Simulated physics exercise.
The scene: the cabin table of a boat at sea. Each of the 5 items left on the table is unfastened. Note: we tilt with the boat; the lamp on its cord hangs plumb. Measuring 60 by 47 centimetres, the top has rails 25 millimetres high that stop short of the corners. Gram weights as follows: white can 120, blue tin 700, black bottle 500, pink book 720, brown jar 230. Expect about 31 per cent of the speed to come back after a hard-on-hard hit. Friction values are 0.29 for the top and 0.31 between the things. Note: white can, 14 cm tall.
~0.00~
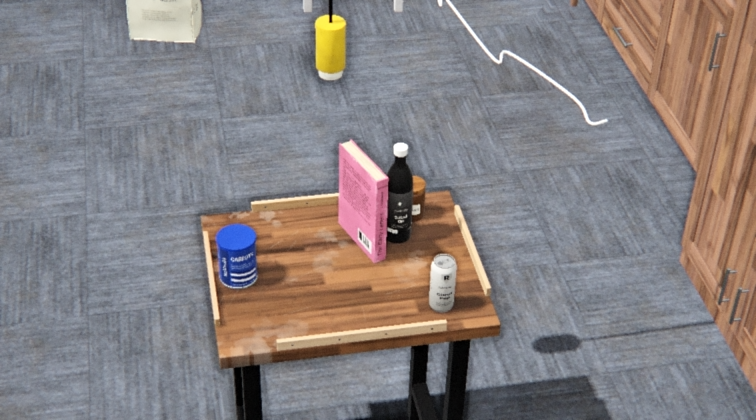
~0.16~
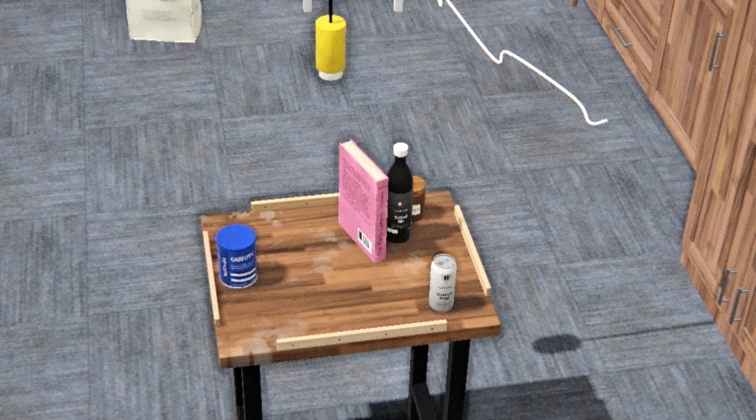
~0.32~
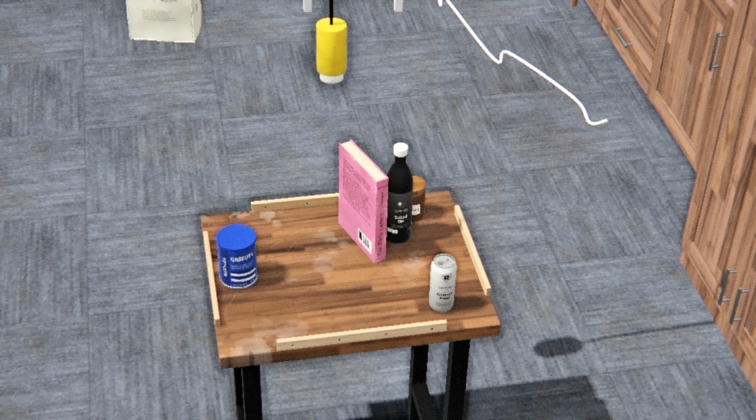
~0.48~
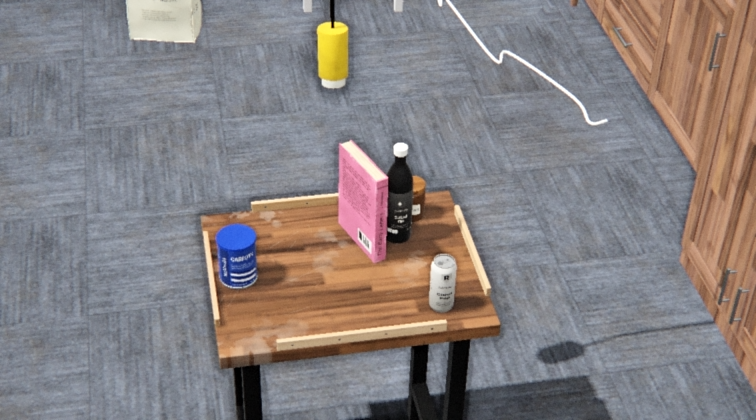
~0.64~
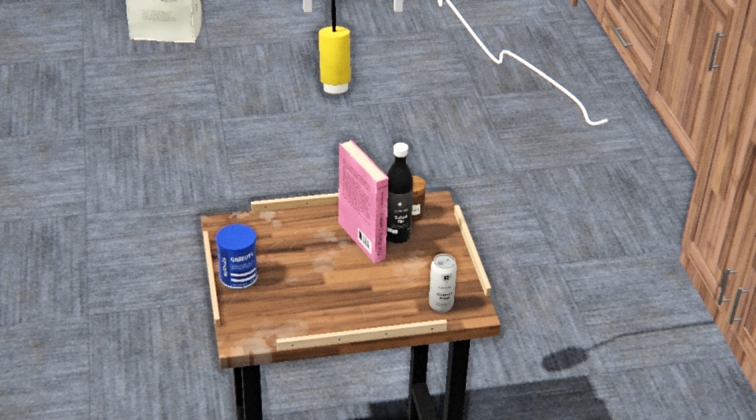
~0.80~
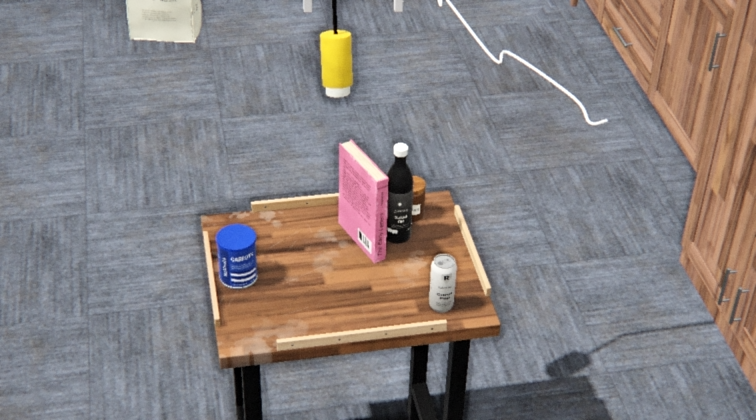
At first, a blue tin, a pink book, a black bottle, a brown jar and a white can stand on a railed wooden table, with a yellow lamp hanging behind. Then the lamp and its shadow on the floor drift slightly, the lamp shifting gradually lower, while the items stay in place.
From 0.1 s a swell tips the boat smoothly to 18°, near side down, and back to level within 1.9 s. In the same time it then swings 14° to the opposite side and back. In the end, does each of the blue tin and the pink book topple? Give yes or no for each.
Blue tin: No, it stands; pink book: No, it stands.
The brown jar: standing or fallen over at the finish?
In the last frame the brown jar remains up.
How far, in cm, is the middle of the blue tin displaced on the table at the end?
I'd put it at about 3 centimetres.
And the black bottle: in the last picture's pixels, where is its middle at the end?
(411, 279).
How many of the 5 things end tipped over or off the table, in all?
The number here is 2.
Around 1.40 s, boat heeled 13°, near side down; pink book shifted 3 cm near (365, 210); blue tin shifted 3 cm near (239, 264); black bottle tipped 57° against what carries it.
Around 1.80 s, boat heeled 2°, near side down; pink book shifted 3 cm near (365, 210); blue tin shifted 3 cm near (239, 265); black bottle on its side.
Around 3.00 s, boat heeled 13°, far side down; pink book shifted 3 cm near (365, 210); blue tin shifted 3 cm near (239, 265); black bottle on its side.
Finally (4.4 s), on their side or leaning hard on the table, white can and black bottle; the other 3 still in place (within 5 cm). Final places as that camera would see them, blue tin near (239, 265), pink book near (365, 210).
